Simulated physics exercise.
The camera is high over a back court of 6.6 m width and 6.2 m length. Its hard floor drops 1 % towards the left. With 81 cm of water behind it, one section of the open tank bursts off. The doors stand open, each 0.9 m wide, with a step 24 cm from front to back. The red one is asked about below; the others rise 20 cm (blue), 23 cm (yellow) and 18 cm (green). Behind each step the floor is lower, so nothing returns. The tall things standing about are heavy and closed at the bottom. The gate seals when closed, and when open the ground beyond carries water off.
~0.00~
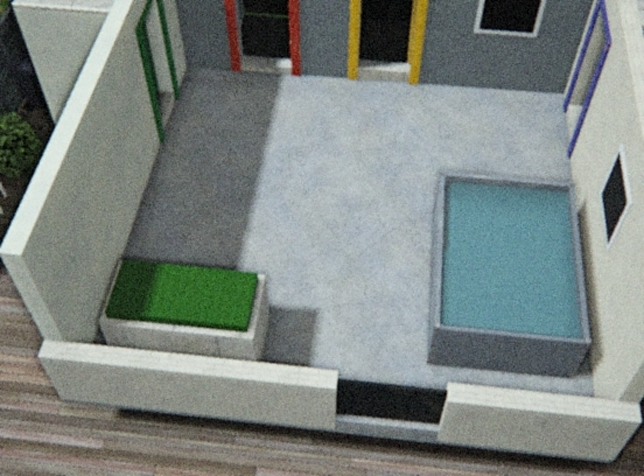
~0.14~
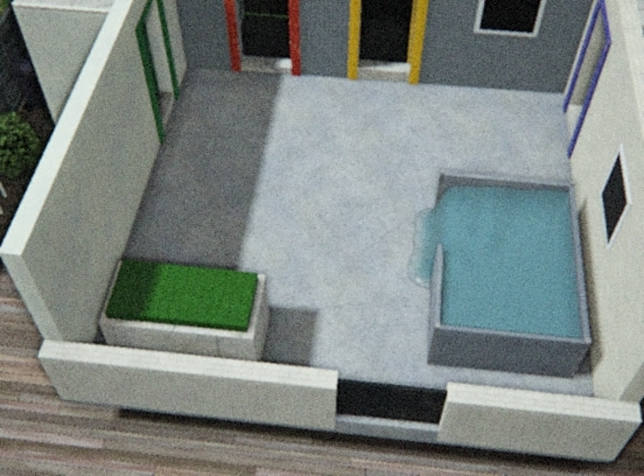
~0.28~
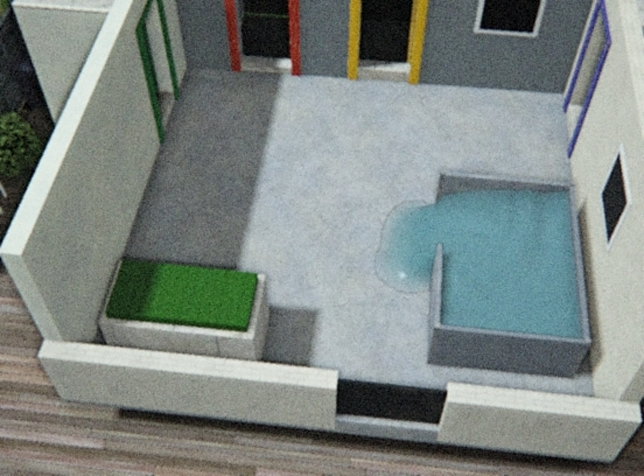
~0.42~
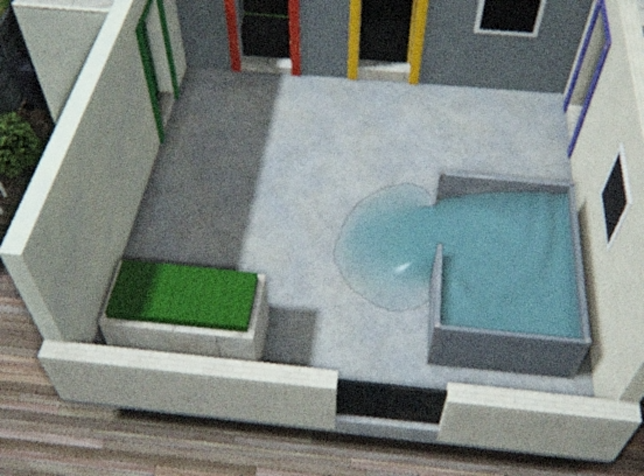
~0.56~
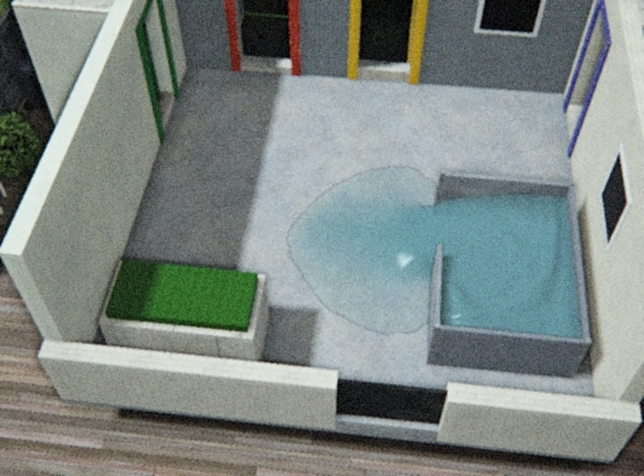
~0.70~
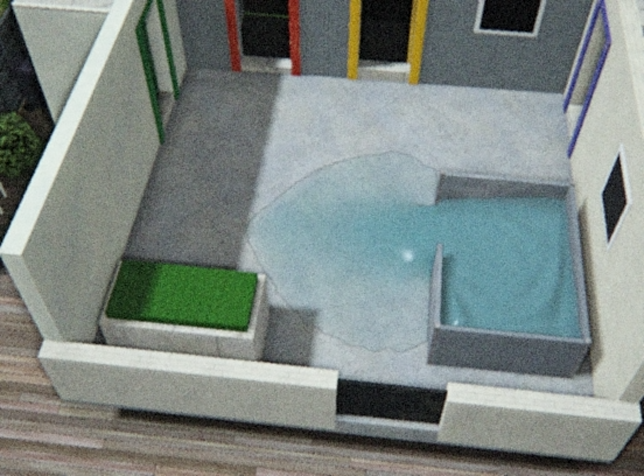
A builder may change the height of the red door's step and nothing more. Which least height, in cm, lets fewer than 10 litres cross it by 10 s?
About 17 cm.
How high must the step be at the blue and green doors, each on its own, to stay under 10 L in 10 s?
Roughly 8.0 cm at blue and 23 cm at green.
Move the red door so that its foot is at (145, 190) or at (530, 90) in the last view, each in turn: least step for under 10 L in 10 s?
Roughly 26 and 7.5 cm.
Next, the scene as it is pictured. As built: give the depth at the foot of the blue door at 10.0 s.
Roughly 9.5 cm deep.
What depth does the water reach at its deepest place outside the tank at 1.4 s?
About 42 cm.
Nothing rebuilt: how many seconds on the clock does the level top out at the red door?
Near 3.8 s.
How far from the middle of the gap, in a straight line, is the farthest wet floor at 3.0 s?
Some 5.8 m out.
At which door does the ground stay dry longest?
The blue one.
After 1.4 s water covers 45 % of the floor, deepest (42 cm) near (423, 242); it has not reached the red door.
After 3.0 s water covers 65 % of the floor, deepest (39 cm) near (180, 89); 13 cm at the red door, 3 litres in over its 14 cm step.
After 10.0 s water covers 100 % of the floor, deepest (16 cm) near (581, 341); 12 cm at the red door, 31 litres in over its 14 cm step.
At the red door as built, the water arrived by 2.1 s and peaked near 21 cm at 3.8 s.
With a step of 13.5 cm, 35 litres would have come in within the 10 s; with 21.5 cm, 2 litres. So under 10 litres takes about 17 cm.
